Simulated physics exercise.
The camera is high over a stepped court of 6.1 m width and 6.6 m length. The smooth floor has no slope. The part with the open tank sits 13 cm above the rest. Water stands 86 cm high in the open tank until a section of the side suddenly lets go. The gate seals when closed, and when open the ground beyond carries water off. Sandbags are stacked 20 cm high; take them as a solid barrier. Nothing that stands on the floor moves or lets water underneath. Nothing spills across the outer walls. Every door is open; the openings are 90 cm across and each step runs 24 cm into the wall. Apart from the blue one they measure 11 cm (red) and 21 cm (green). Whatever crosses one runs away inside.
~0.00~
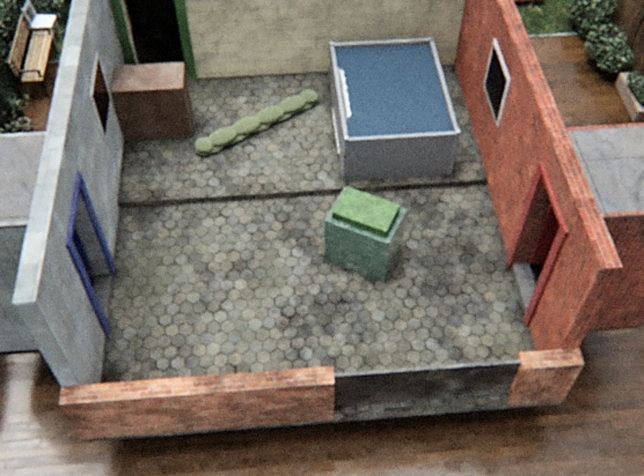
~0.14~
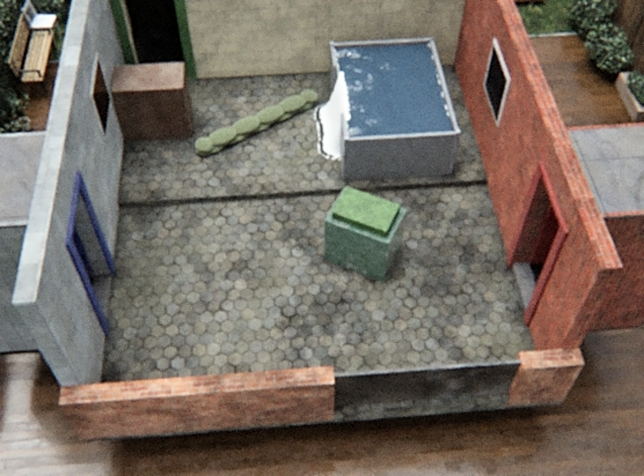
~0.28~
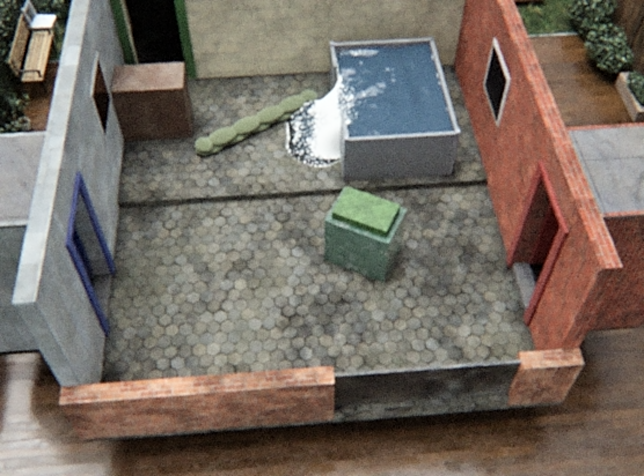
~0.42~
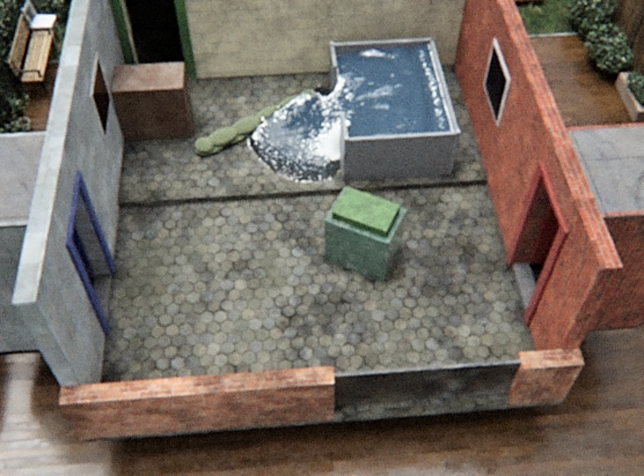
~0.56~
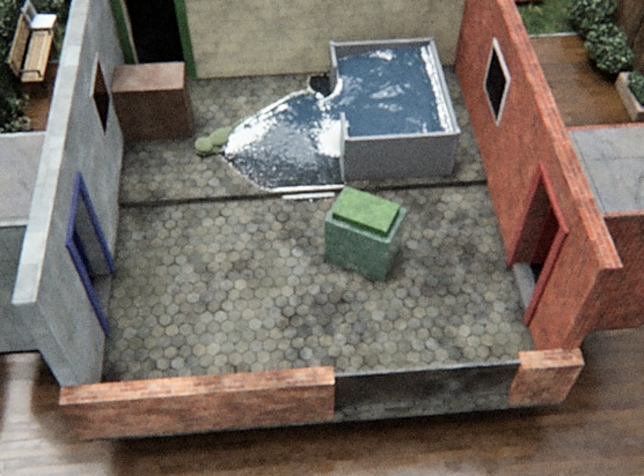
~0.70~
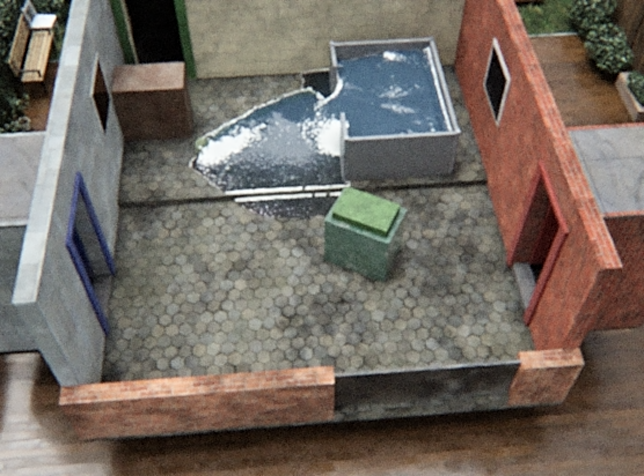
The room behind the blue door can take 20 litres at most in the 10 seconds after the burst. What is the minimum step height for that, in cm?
About 18 cm.
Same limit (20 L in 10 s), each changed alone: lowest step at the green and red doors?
Roughly 12.5 cm at green and 13.0 cm at red.
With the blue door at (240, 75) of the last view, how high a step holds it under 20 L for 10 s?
Roughly 9.0 cm.
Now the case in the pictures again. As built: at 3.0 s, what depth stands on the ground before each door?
In cm: Blue 16, red 0, green 14.
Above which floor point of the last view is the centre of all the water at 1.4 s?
Around (334, 135).
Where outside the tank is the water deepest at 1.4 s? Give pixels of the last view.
At about (280, 124).
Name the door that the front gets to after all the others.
It is the red one.
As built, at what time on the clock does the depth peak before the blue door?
Near 2.2 s.
After 1.4 s water covers 35 % of the floor, deepest (48 cm) near (280, 124); it has not reached the blue door.
After 3.0 s water covers 50 % of the floor, deepest (48 cm) near (98, 414); 16 cm at the blue door, 67 litres in over its 6 cm step.
After 10.0 s water covers 95 % of the floor, deepest (17 cm) near (484, 202); 11 cm at the blue door, 245 litres in over its 6 cm step.
At the blue door as built, the water arrived by 1.6 s and peaked near 20 cm at 2.2 s.
Run again over the same 10 s with other heights there, 31 litres in over 16.5 cm, 7 litres over 22 cm. The limit of 20 litres is kept from about 18 cm up.
